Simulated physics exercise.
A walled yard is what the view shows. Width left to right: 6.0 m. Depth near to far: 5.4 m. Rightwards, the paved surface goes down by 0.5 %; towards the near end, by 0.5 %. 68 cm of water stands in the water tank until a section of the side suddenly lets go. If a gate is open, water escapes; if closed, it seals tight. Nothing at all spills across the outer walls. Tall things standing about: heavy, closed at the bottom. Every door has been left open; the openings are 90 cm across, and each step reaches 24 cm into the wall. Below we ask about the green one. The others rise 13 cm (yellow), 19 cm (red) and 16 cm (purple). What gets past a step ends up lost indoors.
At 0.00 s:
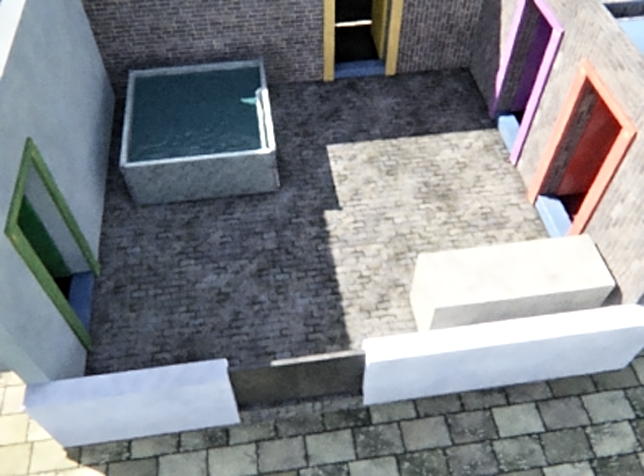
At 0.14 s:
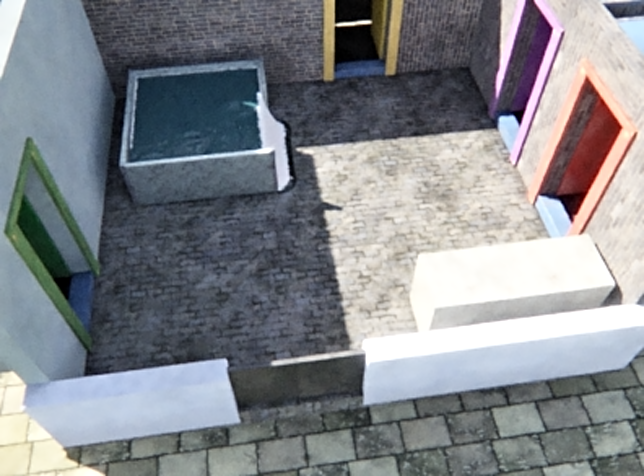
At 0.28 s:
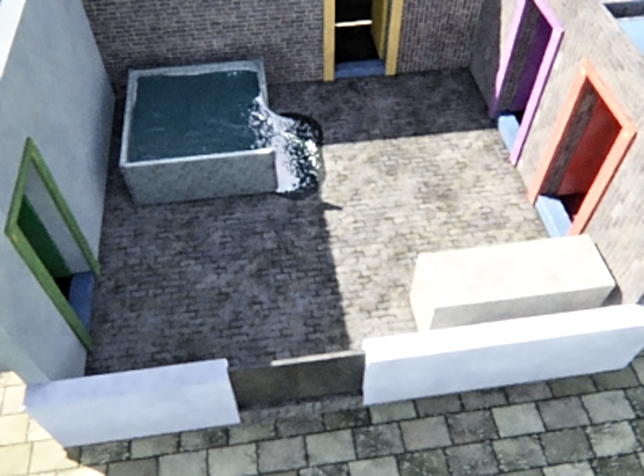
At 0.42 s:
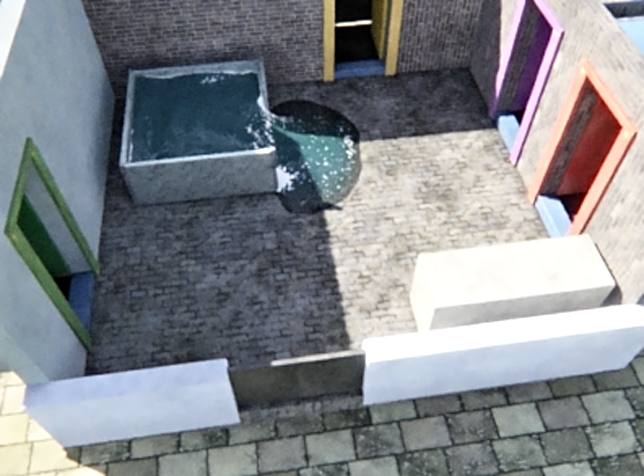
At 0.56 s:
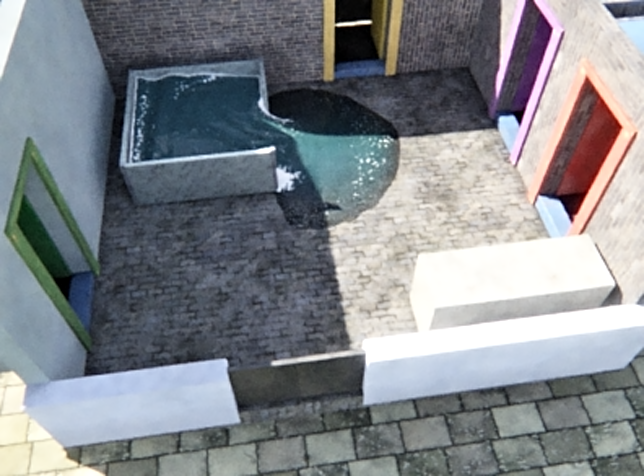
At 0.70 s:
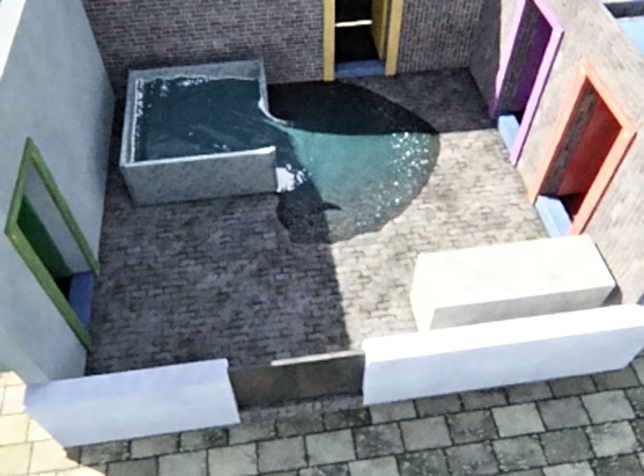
A walled yard paved in grey brick is seen from above, beyond a low white front wall with a dark gap. A grey water tank stands at the back left, with a green doorway on the left, a yellow one behind, purple and red ones on the right, and a pale block near the front. Water bursts from the tank's right side and spreads rightward across the paving in a widening rounded pool, while the camera stays still.
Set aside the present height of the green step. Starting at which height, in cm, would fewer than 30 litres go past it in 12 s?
Starting at roughly 6 cm.
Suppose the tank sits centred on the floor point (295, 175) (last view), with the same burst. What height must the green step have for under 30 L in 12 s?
7.5 cm, give or take.
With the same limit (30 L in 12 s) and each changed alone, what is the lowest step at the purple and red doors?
About 23 cm at purple and about 20 cm at red.
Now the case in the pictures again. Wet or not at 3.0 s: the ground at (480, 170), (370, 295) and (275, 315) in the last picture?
First wet through, second wet through, third bone-dry.
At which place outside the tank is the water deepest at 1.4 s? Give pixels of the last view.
(281, 167).
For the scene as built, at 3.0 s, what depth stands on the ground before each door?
In cm - yellow: 7, red: 26, green: 0, purple: 25.
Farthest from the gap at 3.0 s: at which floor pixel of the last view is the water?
Pixel: About (599, 343).
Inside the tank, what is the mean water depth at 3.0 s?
Around 23 cm on average.
After 1.4 s water covers 45 % of the floor, deepest (34 cm) near (281, 167); it has not reached the green door.
After 3.0 s water covers 50 % of the floor, deepest (30 cm) near (558, 257); it has not reached the green door.
After 12.0 s water covers 95 % of the floor, deepest (12 cm) near (123, 149); 9 cm at the green door, 0 litres in over its 15 cm step.
At the green door as built, the water arrived by 6.5 s and peaked near 11 cm at 7.6 s.
Run again over the same 12 s with other heights there, 49 litres in over 5 cm, 19 litres over 7 cm. The limit of 30 litres is kept from about 6 cm up.
